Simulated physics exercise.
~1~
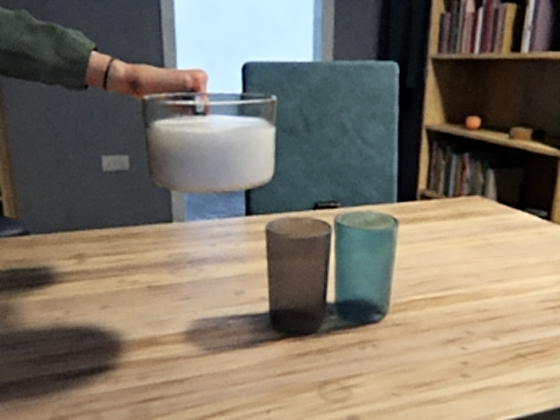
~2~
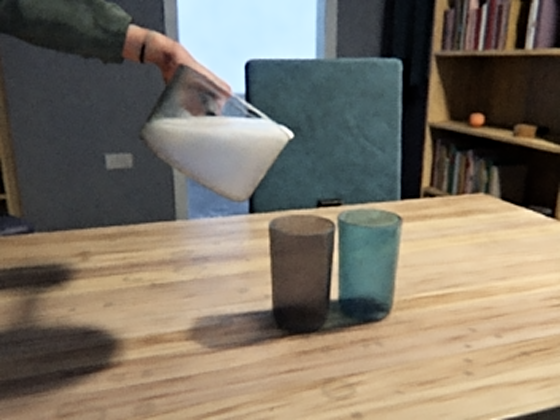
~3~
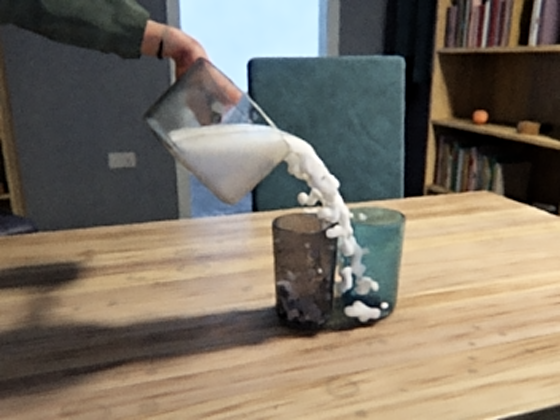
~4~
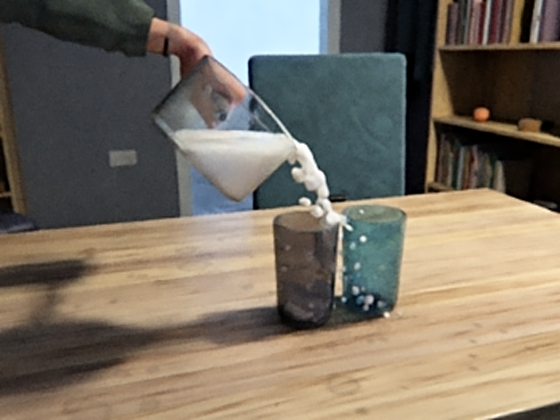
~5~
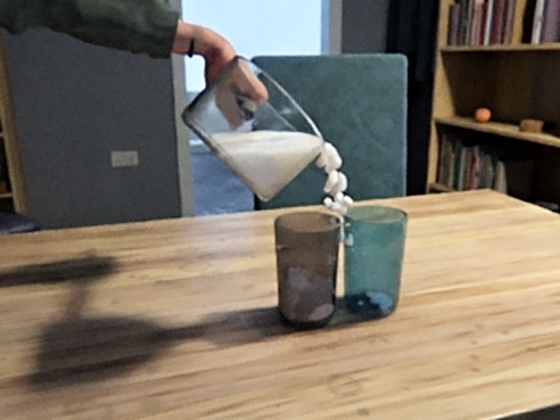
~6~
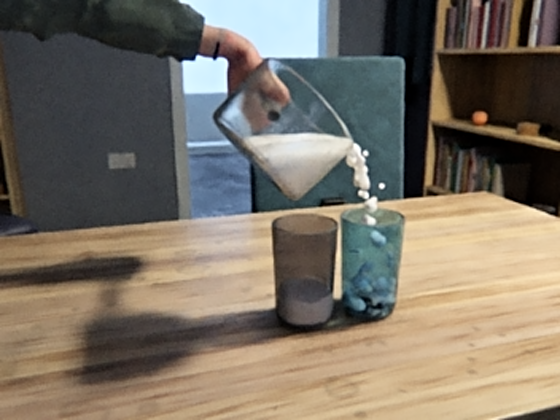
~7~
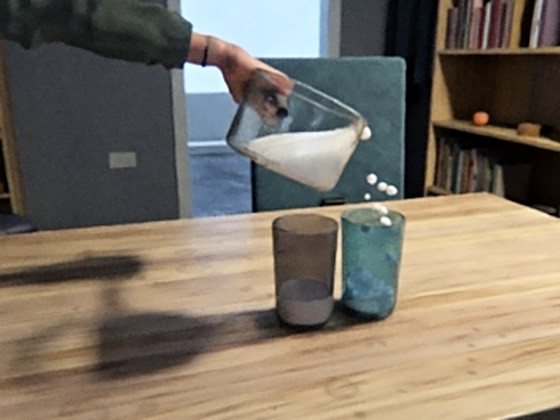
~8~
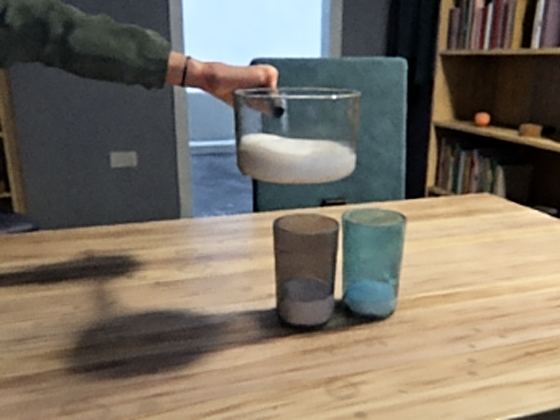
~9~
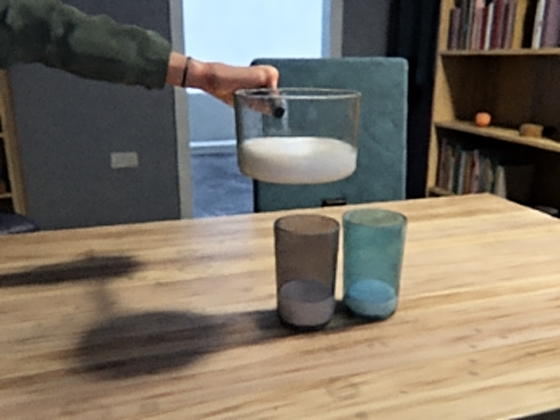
A hand tilting a clear container of milk over two tumblers, pouring rightward, then righting it, leaving both tumblers partly filled.
